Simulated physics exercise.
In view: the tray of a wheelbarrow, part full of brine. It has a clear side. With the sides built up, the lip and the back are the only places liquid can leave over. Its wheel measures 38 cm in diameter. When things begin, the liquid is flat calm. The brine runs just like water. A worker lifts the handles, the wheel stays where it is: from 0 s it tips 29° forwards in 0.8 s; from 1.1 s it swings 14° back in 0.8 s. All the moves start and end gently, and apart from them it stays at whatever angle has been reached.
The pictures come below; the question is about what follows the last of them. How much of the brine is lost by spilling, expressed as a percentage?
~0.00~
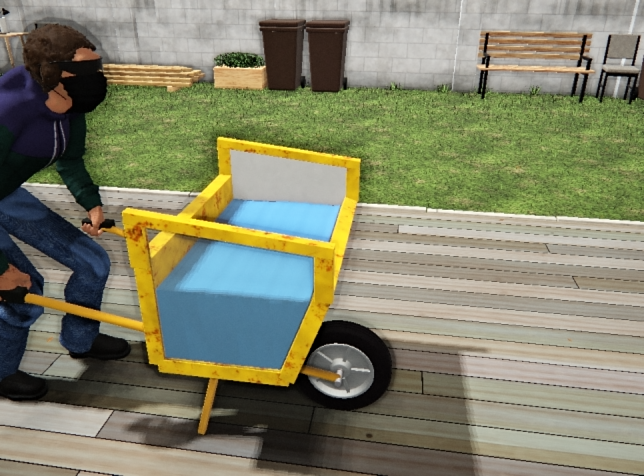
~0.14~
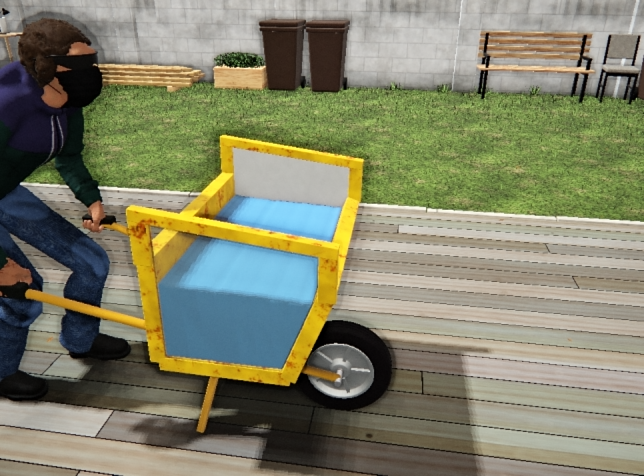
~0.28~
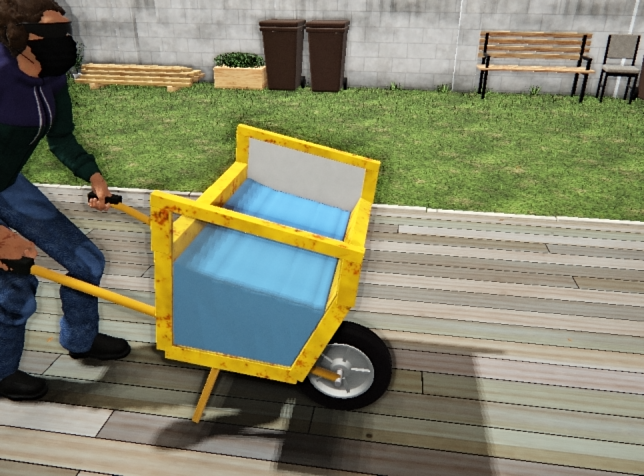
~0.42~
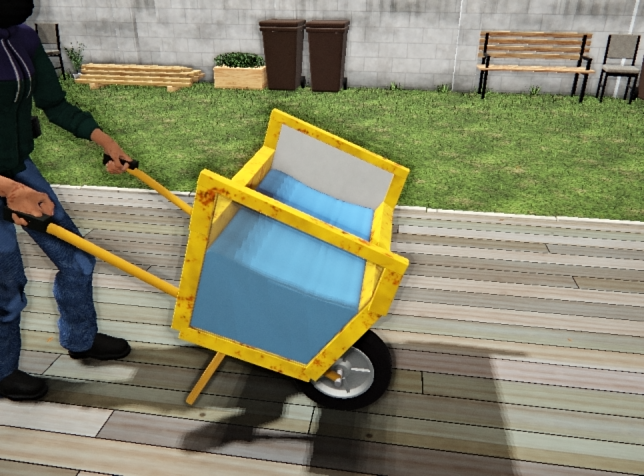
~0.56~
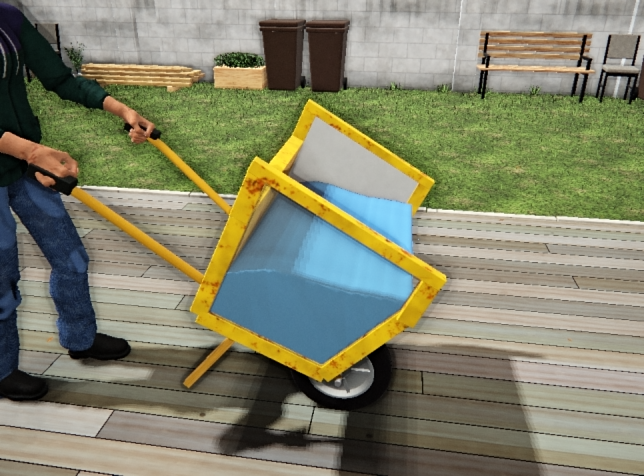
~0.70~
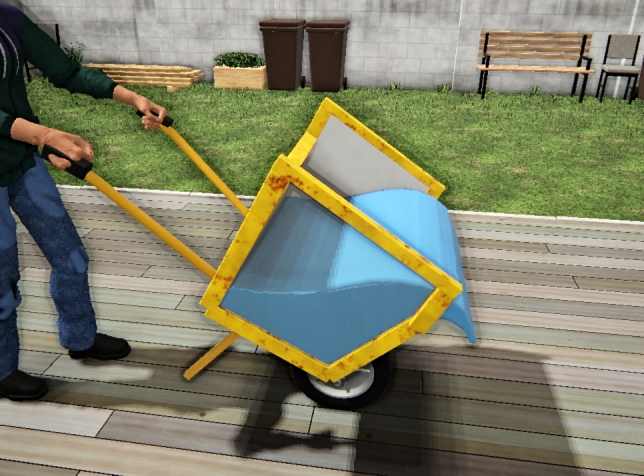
It loses around 43 percent.
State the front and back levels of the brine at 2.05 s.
I'd put it at about 14 cm in front and about 14 cm behind.
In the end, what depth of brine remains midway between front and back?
12 cm.
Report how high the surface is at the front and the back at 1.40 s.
The surface sits near 20 cm in front and near 6 cm at the rear.
By 1.40 s the barrow is at 25° forwards, the surface stands 6 cm at the back and 21 cm at the front; 42 per cent is out, over the front.
By 2.05 s the barrow is at 15° forwards, the surface stands 14 cm at the back and 14 cm at the front; 42 per cent is out, over the front.
By 2.70 s the barrow is at 15° forwards, the surface stands 10 cm at the back and 16 cm at the front; 43 per cent is out, over the front.
By 4.78 s 43 per cent is out, over the front, 30 of 71 litres.
